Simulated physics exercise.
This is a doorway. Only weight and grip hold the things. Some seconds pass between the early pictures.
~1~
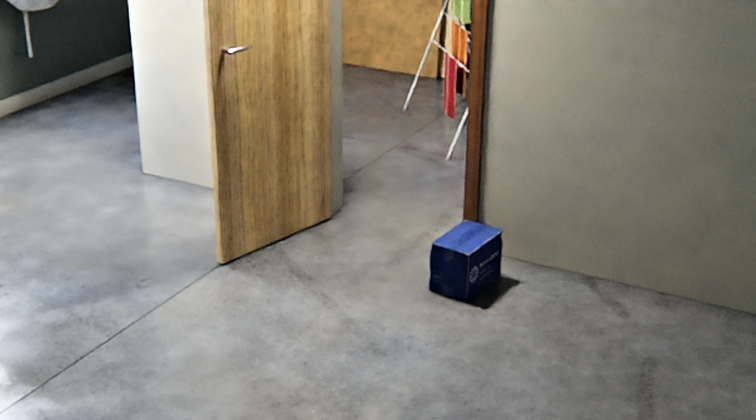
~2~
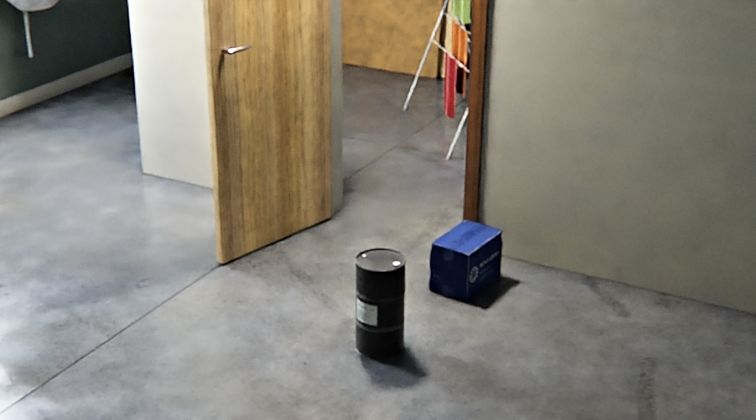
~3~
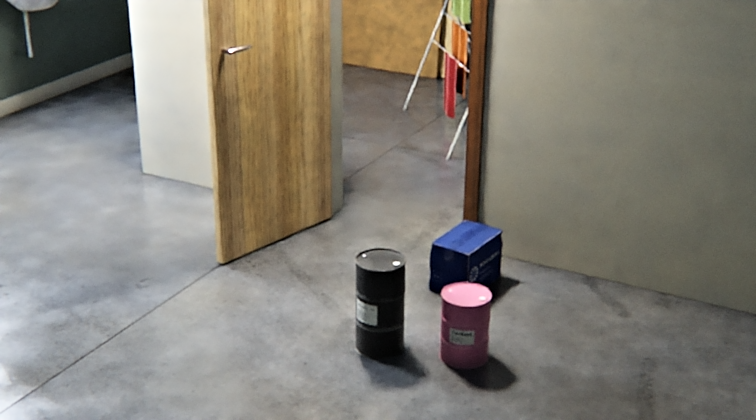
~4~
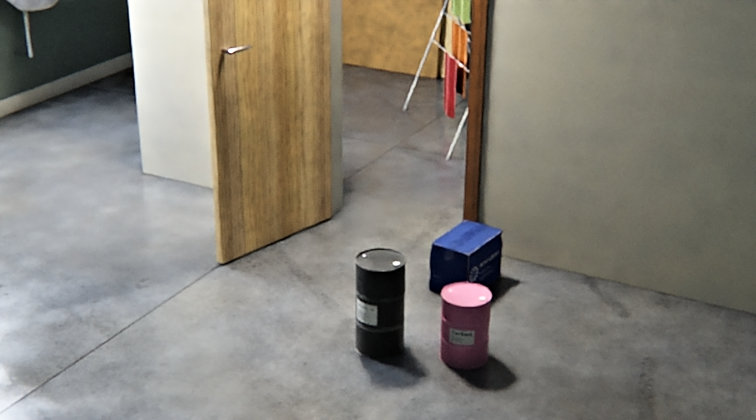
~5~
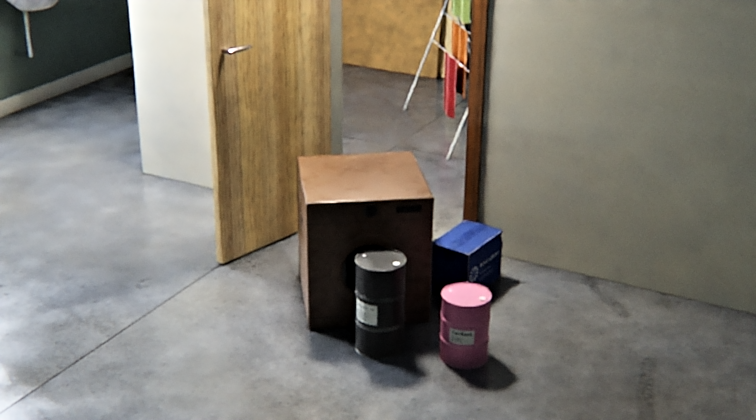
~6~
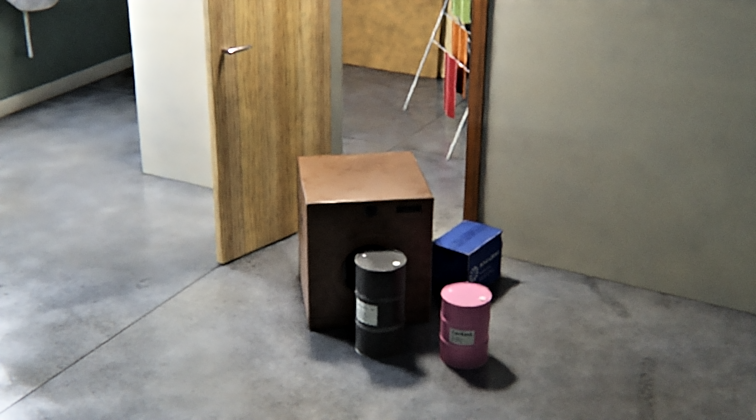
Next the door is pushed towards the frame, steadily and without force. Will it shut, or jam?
In the end the door stops short.
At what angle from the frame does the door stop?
About 75°.
Then, 0.40 s later than the last frame, door 91° open.
Then, 0.60 s later than the last frame, door 75° open.
When it is over, door 74° open; all 4 as before. End places, in pixels of the last picture, brown appliance near (363, 238).
